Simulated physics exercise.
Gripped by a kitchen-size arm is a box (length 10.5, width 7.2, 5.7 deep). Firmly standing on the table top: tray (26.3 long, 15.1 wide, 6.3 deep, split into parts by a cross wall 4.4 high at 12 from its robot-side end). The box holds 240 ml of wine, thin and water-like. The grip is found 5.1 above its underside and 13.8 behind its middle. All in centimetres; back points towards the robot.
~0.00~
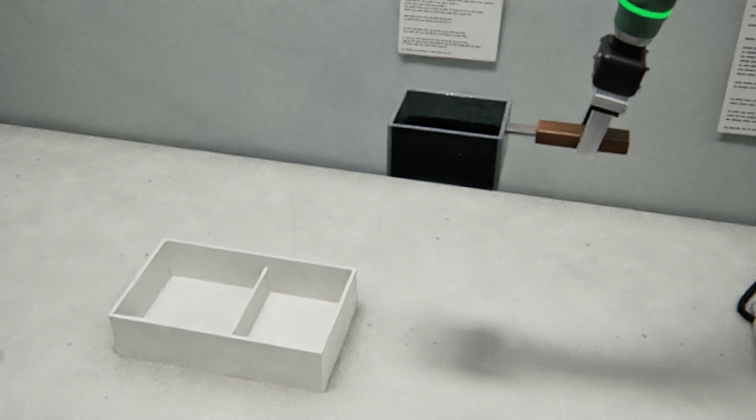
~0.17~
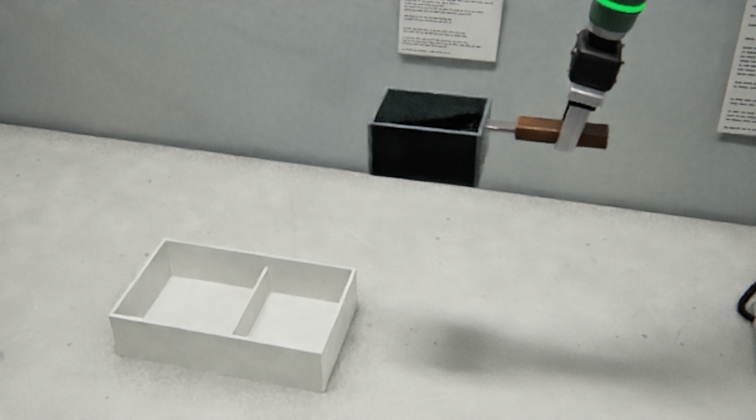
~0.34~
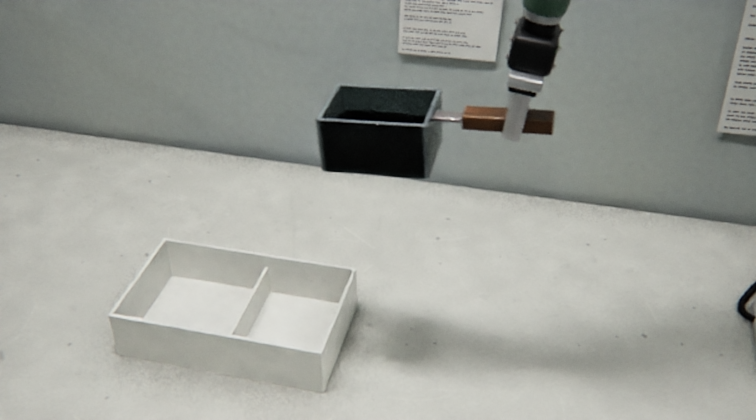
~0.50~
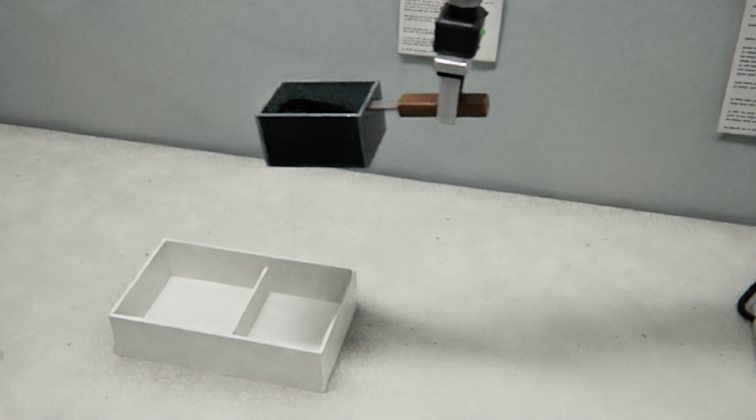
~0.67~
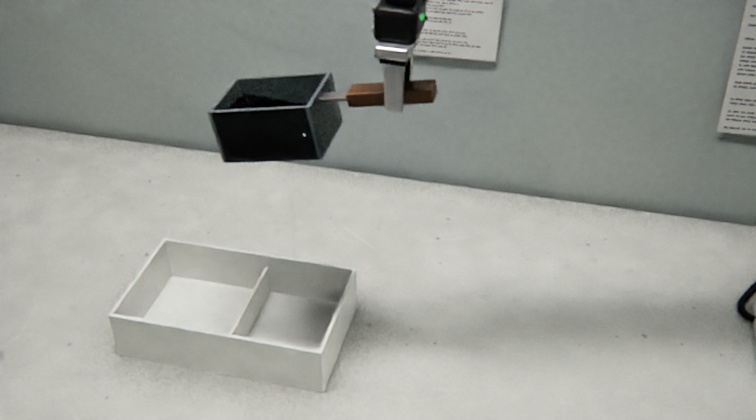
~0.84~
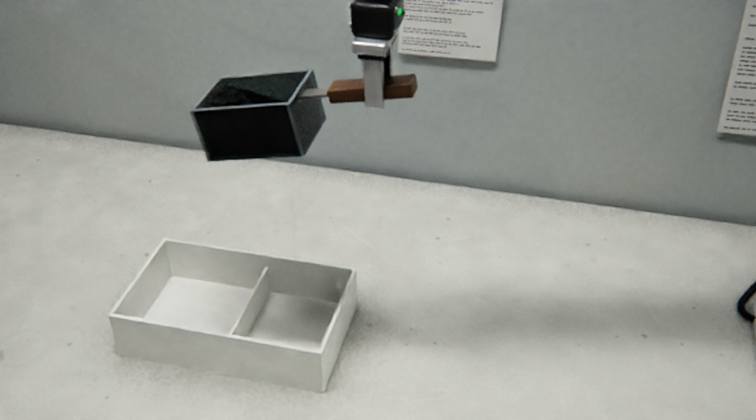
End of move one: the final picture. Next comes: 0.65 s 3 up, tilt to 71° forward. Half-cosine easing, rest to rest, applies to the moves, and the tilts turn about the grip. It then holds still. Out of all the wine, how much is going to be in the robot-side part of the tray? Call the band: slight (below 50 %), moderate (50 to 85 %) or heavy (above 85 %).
Moderate.
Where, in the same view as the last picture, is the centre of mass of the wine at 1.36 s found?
Centre at roughly (307, 209) px.
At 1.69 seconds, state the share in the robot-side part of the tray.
50 %.
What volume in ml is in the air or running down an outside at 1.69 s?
Roughly 40 ml at that moment.
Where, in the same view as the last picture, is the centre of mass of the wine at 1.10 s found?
I'd point to around (277, 153).
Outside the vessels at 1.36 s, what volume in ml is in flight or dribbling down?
Outside the vessels: Near 70 ml.
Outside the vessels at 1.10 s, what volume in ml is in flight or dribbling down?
Estimate: Some 0 ml.
After 1.10 s, tilted 32° forward, liquid up to 30 above the table; 235 ml in the box.
After 1.36 s, tilted 65° forward, liquid up to 26 above the table; 150 ml in the box, 20 ml in the robot-side part, 65 ml in the air or running down outside.
After 1.69 s, tilted 71° forward, liquid up to 52 above the table; 115 ml in the robot-side part, 80 ml in the box, 40 ml in the air or running down outside.
After 2.49 s, tilted 71° forward, liquid up to 24 above the table; 160 ml in the robot-side part, 50 ml in the box, 20 ml on the table or floor, 5 ml in the far-side part.
At rest, 160 ml in the robot-side part, 50 ml in the box, 20 ml on the table or floor, 5 ml in the far-side part. That is 68 % in the robot-side part of the tray.
